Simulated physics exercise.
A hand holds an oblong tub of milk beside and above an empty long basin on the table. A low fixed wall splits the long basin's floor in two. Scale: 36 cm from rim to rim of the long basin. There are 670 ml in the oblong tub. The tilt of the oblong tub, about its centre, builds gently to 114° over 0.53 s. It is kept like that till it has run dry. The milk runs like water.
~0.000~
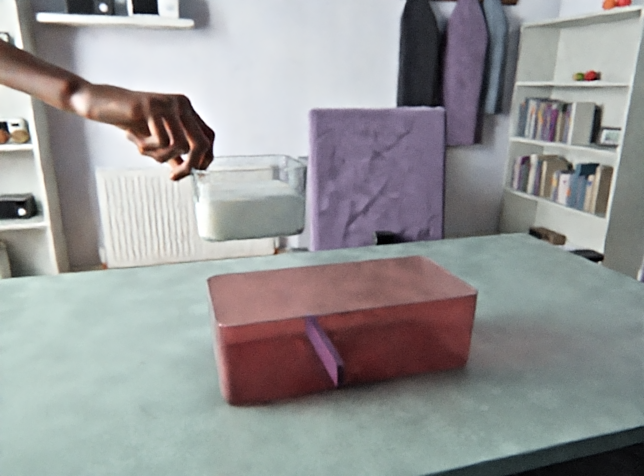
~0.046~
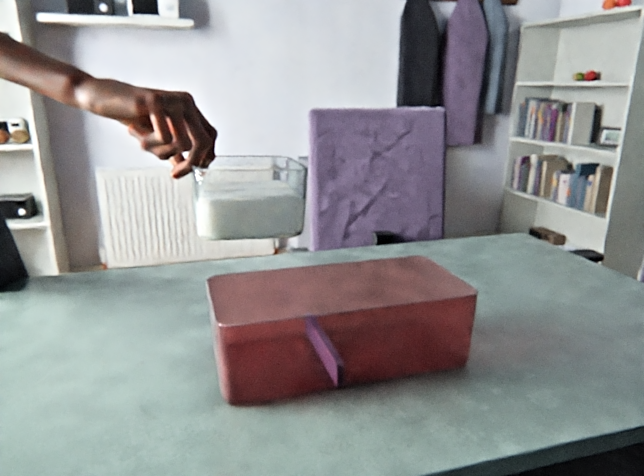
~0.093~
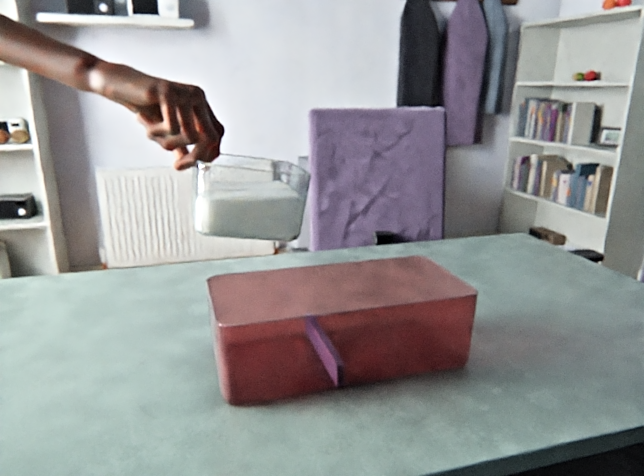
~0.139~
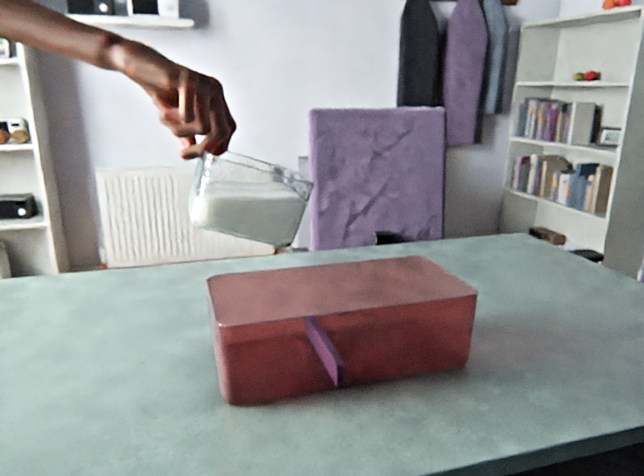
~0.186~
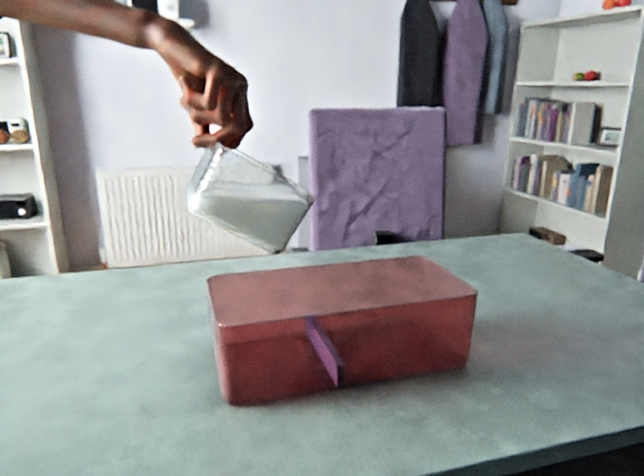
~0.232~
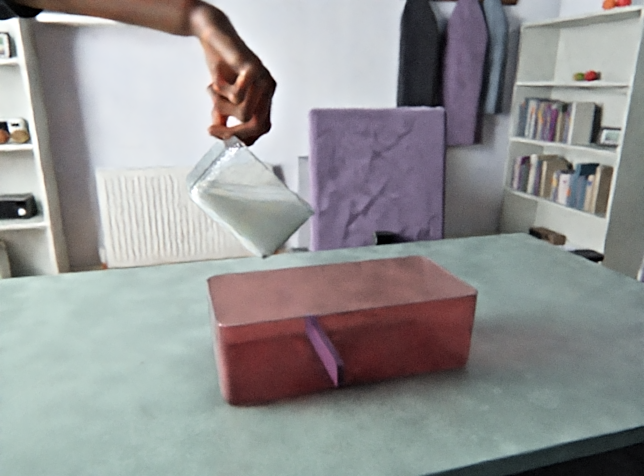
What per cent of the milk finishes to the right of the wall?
About 54 per cent.
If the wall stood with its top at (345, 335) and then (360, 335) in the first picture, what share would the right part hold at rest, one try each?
First 25, then 20 per cent.
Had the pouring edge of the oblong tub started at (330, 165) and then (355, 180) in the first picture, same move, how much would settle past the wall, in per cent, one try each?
In turn about 85 and 90 per cent.
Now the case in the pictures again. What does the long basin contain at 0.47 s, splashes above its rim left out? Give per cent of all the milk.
Some 42 per cent.
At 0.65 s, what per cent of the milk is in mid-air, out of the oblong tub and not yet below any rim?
Some 6 per cent.
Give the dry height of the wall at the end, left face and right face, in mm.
Left about 20 mm, right about 20 mm.
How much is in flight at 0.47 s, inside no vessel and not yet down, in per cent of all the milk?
Some 40 per cent.
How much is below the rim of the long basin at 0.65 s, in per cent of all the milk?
Near 92 in a hundred.
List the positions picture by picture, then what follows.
In the first frame, it leans 0°; its right rim is at (297, 162); the milk meets the walls at (196, 192) and (294, 187); the long basin's rim runs from (211, 300) to (450, 274); the wall's top is at (323, 337).
In the second frame, it leans 2°; its right rim is at (298, 164); the milk meets the walls at (196, 192) and (294, 187).
In the third frame, it leans 8°; its right rim is at (301, 170); the milk meets the walls at (196, 191) and (295, 188).
In the fourth frame, it leans 18°; its right rim is at (304, 179); the milk meets the walls at (196, 190) and (296, 190).
In the fifth frame, it leans 31°; its right rim is at (305, 192); the milk meets the walls at (191, 188) and (299, 193).
In the sixth frame, it leans 46°; its right rim is at (303, 206); the milk meets the walls at (190, 183) and (299, 195); 1 per cent is over the edge.
Then, 0.47 s in, the tilt is 111° and 19 per cent is still to pour, 8 is left of the wall and 34 right of it.
Then, 0.65 s in, the tilt is 114° and 2 per cent is still to pour, 38 is left of the wall and 54 right of it.
Then, 0.83 s in, the tilt is 114° and 0 per cent is still to pour, 44 is left of the wall and 53 right of it.
Then, 1.03 s in, the tilt is 114° and 0 per cent is still to pour, 45 is left of the wall and 54 right of it.
Finally, 45 per cent lies left of the wall, 54 right of it and 1 outside.
